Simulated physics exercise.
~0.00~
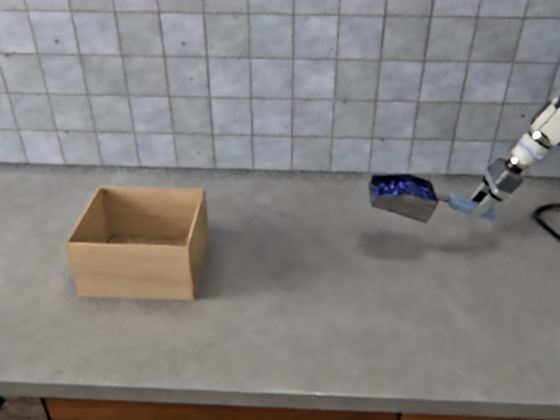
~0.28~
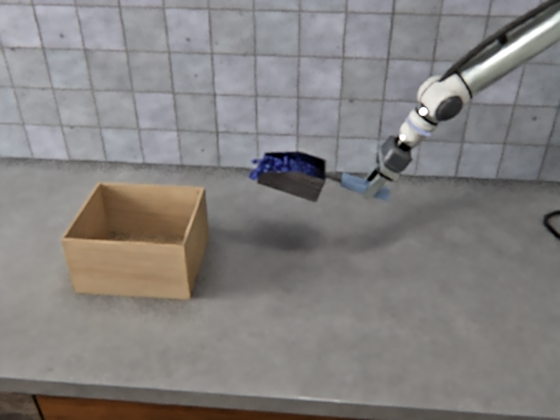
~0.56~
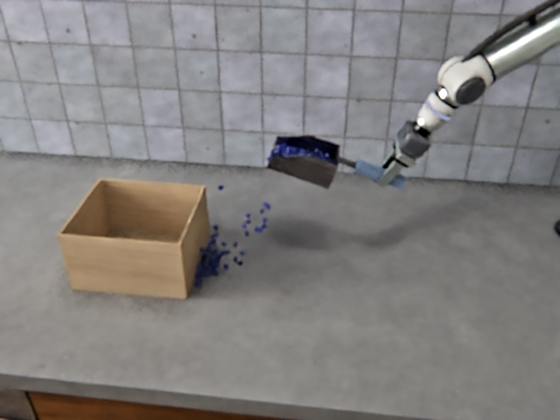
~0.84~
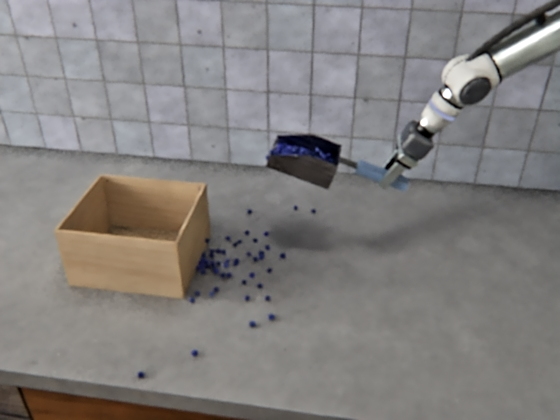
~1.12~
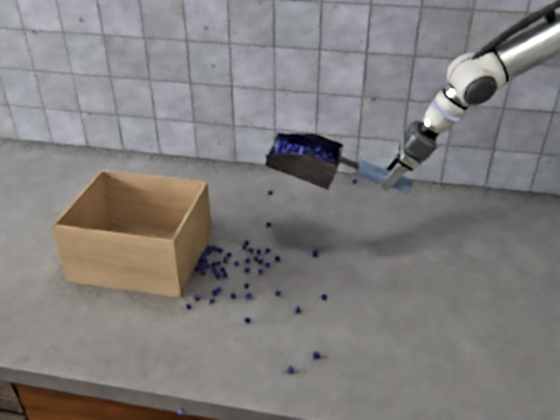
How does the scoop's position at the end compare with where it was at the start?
At the end the scoop is farther left and a little higher in view, closer to the wooden box than it was at the start.
